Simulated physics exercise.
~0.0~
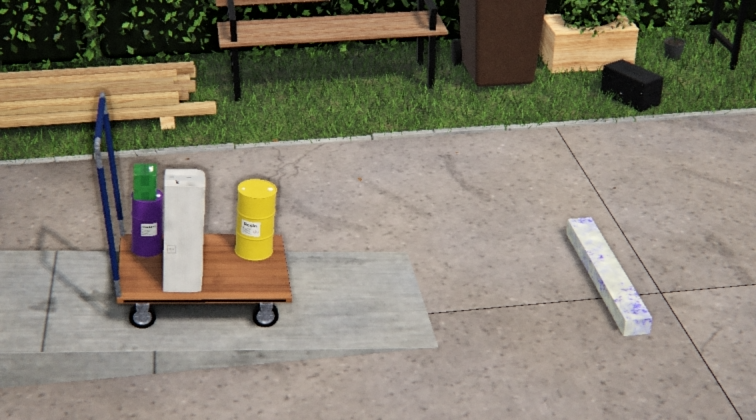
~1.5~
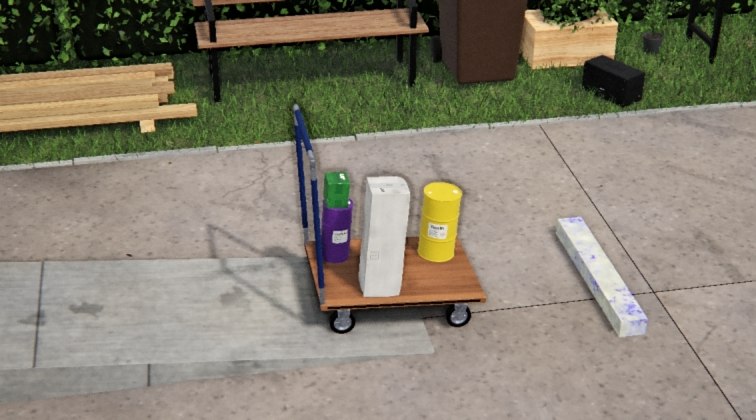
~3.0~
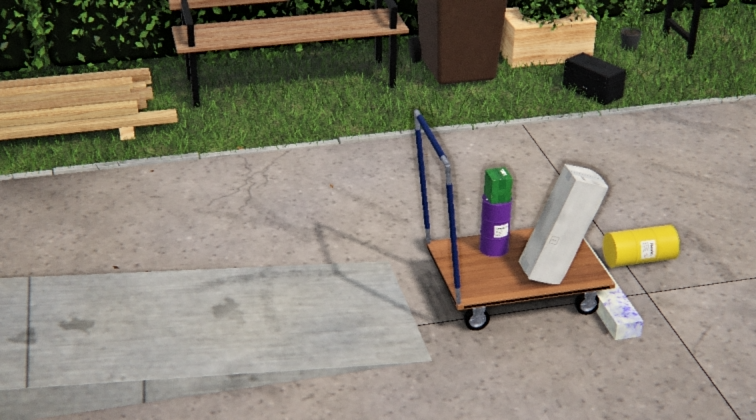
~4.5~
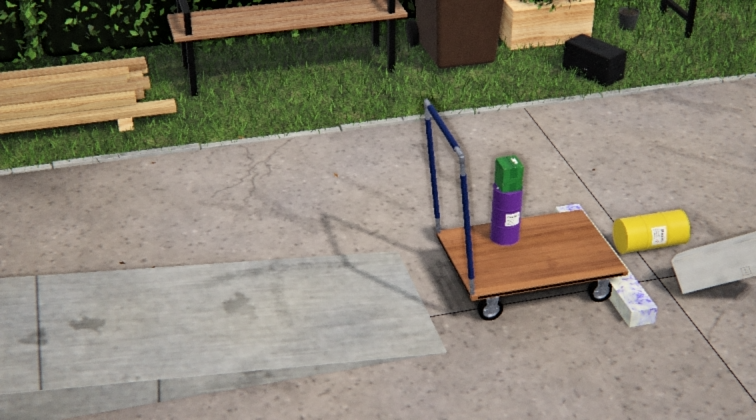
Flat trolley rolling right into a pale kerb, yellow canister then white box toppling off, purple canister and green box staying upright.
